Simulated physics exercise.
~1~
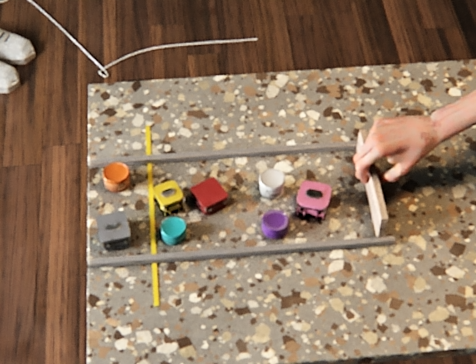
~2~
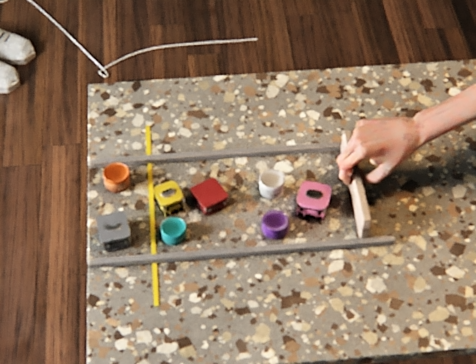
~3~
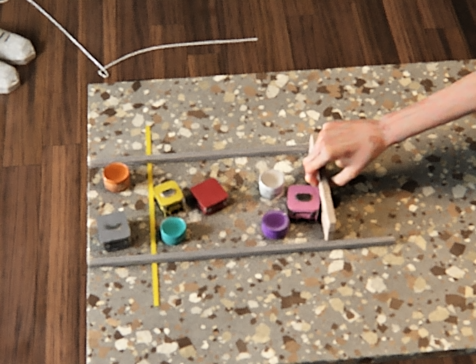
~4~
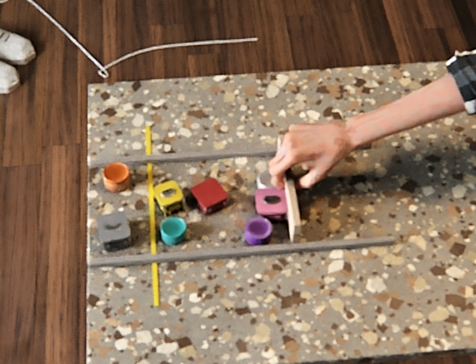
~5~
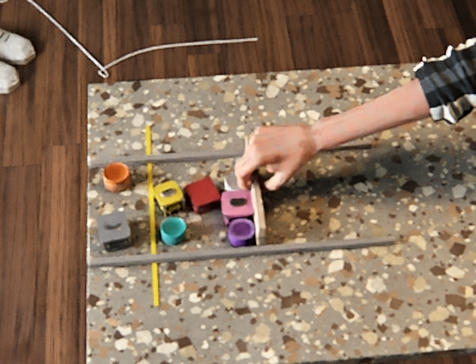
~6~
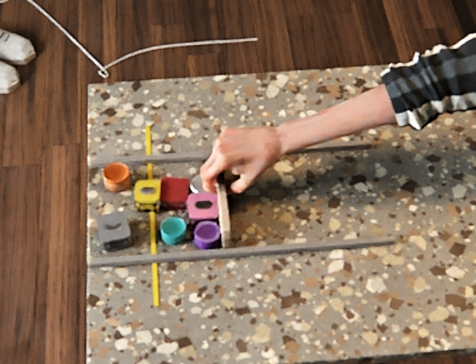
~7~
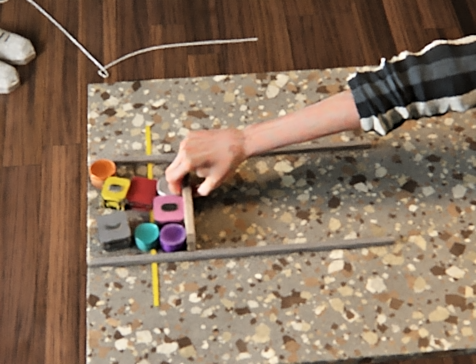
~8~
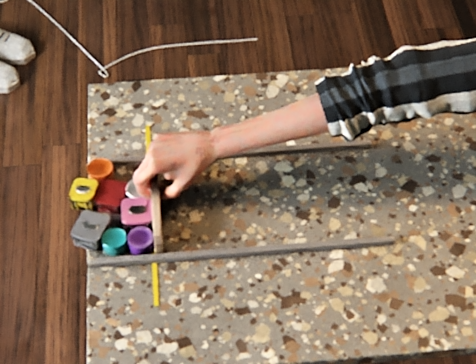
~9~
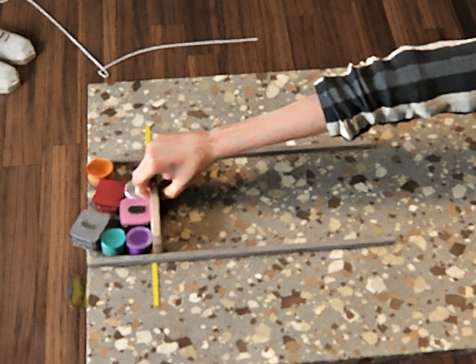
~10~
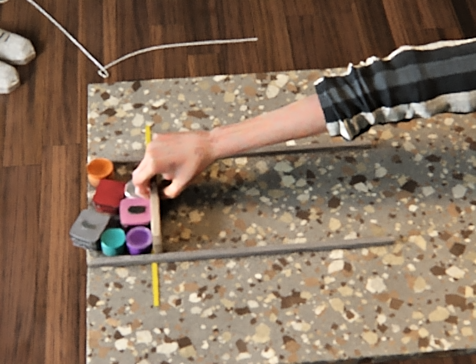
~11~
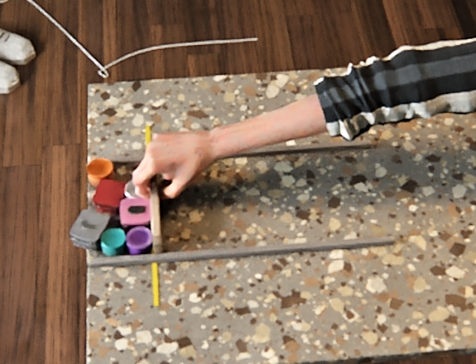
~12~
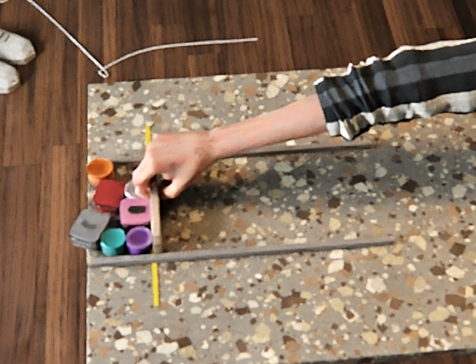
On a speckled stone tabletop above a dark wood floor, seen from above, small cases and tubs sit at the left between two grey rods, with a yellow tape strip crossing beneath them. Orange, teal, purple and white tubs are scattered among grey, yellow, red and pink cases. From the right, a hand slides an upright board leftward, gathering the pink case, then the purple and white tubs, then the rest. The cluster reaches the left edge as the board stops at the tape. The yellow case tips off and drops out of sight, while the others stay, the grey case overhanging the edge.
